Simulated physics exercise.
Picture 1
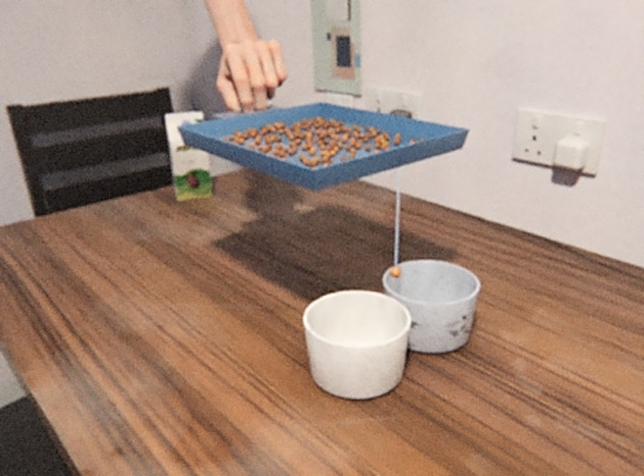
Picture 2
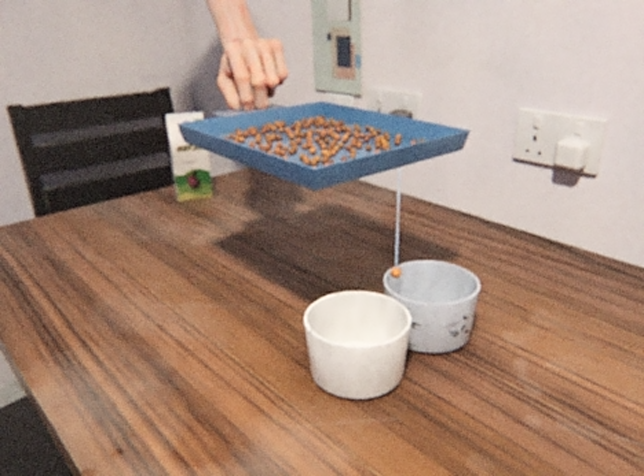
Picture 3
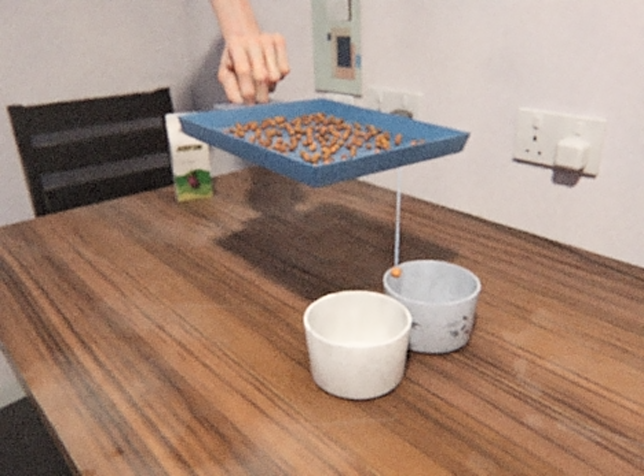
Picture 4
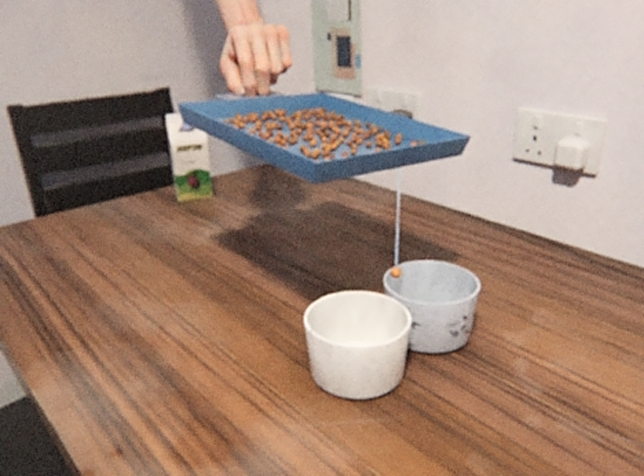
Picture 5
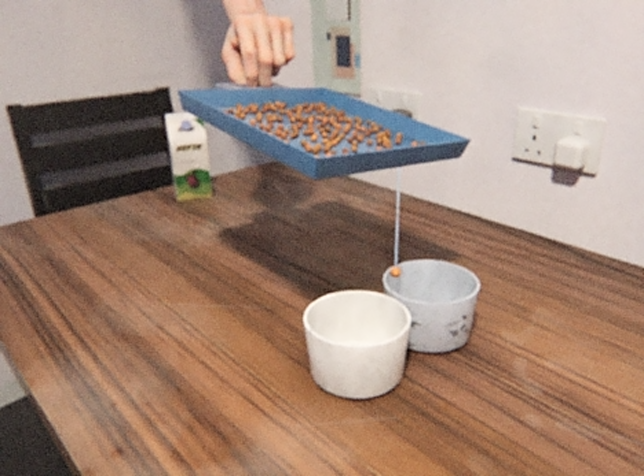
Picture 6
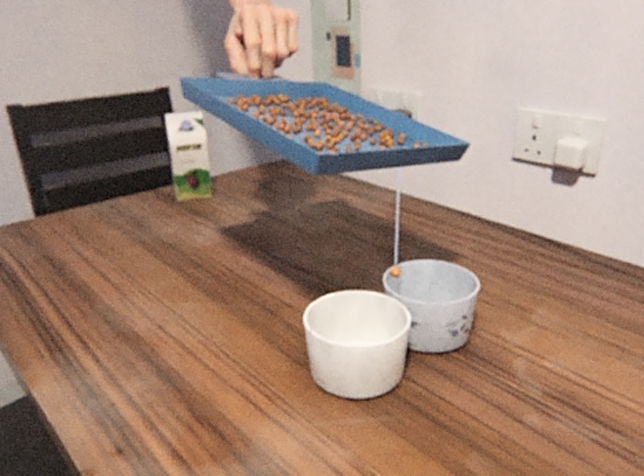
The clip opens on a blue tray of small brown balls held level by a hand above two bowls on a wooden table, a bead hanging on a thread. The hand then raises the tray's far side gradually, so it slopes slightly toward its right corner, while the bowls stay still.
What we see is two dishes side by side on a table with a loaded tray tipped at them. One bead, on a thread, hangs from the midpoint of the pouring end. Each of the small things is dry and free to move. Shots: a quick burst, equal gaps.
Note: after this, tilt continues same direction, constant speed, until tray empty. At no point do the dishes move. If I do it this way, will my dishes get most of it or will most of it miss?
Most of it finds no dish.
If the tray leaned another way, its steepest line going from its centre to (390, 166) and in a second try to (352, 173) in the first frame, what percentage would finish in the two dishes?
The first try yields 60 percent and the second 90 percent.
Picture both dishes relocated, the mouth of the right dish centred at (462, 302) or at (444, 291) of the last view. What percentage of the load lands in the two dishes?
0 per cent the first time, 0 per cent the second time.
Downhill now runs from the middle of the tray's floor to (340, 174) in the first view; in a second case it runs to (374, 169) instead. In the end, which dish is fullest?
Leftward dish on the first try, Leftward dish on the second.
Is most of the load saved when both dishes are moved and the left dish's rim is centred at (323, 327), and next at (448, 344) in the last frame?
Together the dishes get less than a half first, then less than a half.
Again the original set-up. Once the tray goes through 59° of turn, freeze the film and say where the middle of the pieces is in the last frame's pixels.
Look close to (425, 162) in the last picture.
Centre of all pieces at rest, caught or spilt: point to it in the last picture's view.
Near pixel (470, 299).
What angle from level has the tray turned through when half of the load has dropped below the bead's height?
Angle: Approx. 95 degrees.
Just after the last frame, tray tipped steeply; almost all on the tray; just a few outside both; just a few in the air.
A moment on, tray tipped right over; about a tenth on the tray; about a tenth in the right dish; roughly two thirds outside both; about a tenth in the air.
Further on, tray tipped past a quarter turn; about a tenth in the right dish; the larger part outside both.
When it is over, tray tipped past a quarter turn; not one in the left dish; about a tenth in the right dish; the larger part outside both.
